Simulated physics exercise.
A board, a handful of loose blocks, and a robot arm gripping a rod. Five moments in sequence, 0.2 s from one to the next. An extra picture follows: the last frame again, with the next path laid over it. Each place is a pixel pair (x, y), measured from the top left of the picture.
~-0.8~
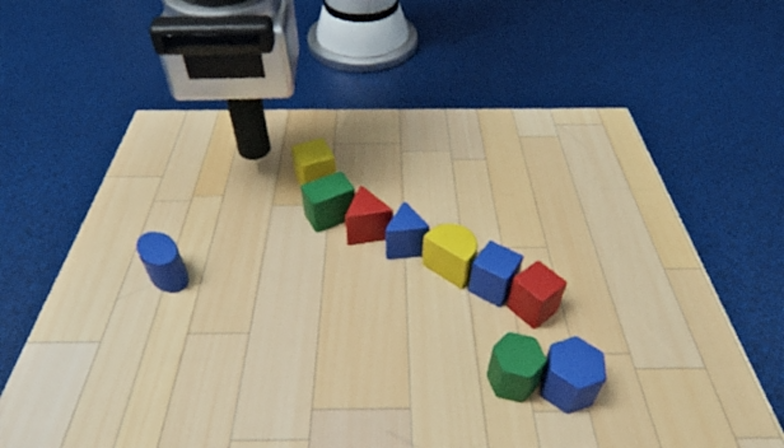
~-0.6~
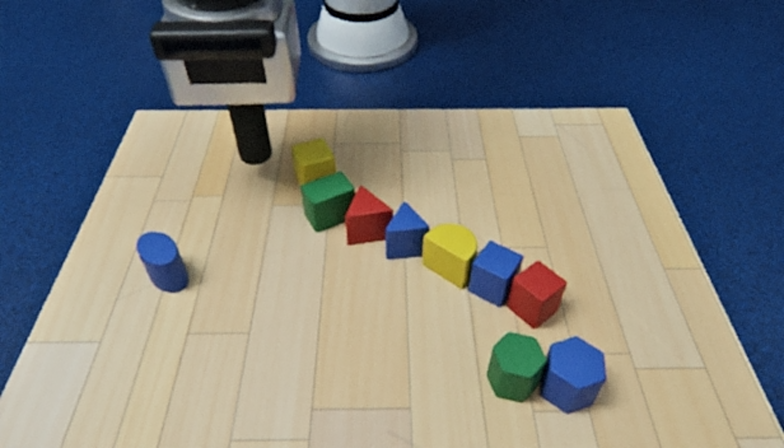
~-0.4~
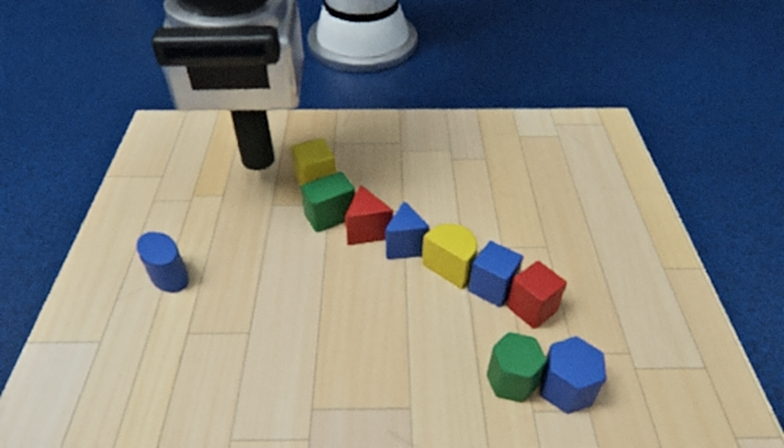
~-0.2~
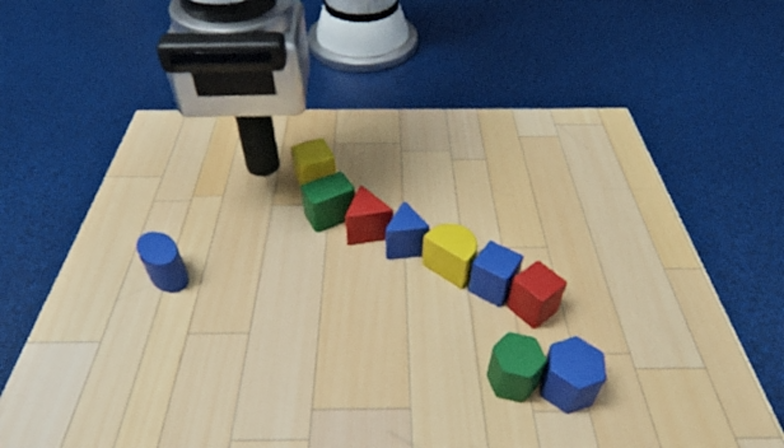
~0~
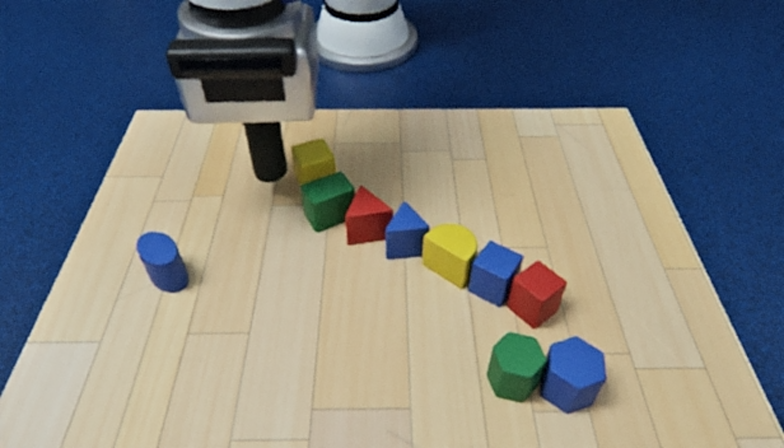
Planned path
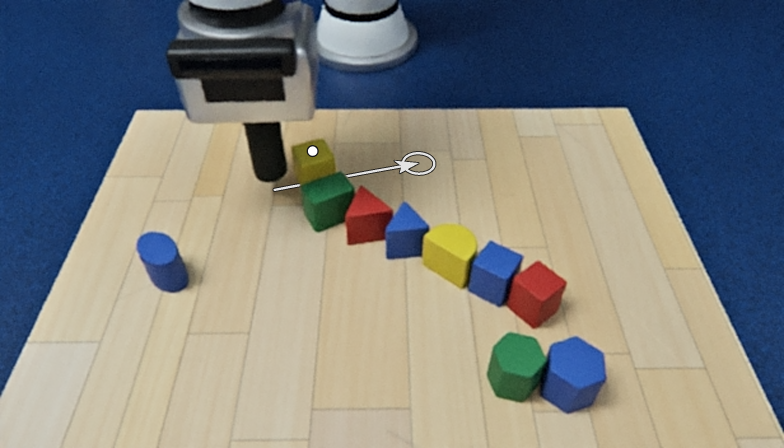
A robot arm holding a dark rod moves slightly down and to the right over a wooden board, nearing the yellow and green blocks at the upper end of a diagonal row, while all the colored blocks stay still.
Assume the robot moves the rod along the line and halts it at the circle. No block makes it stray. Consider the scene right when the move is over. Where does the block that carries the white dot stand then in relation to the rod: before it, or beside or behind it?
Most likely the block that carries the white dot stays ahead.
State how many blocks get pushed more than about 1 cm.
The result: One block.
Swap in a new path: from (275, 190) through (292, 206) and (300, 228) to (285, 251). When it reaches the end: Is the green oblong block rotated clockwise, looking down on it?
I'd say no.
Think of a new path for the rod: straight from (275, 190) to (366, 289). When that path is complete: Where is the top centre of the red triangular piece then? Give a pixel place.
In the picture, that point is around (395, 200).
Drawn move, from (275, 190) directly to (419, 163); the dot is on the yellow square.
The first path, step by step. One third of the way, rod at (324, 163); yellow square at (355, 143).
Two thirds of the way, rod at (372, 155); yellow square at (403, 133).
At the end, rod at (419, 147); yellow square at (448, 124), turned 15° anticlockwise; green oblong block still.
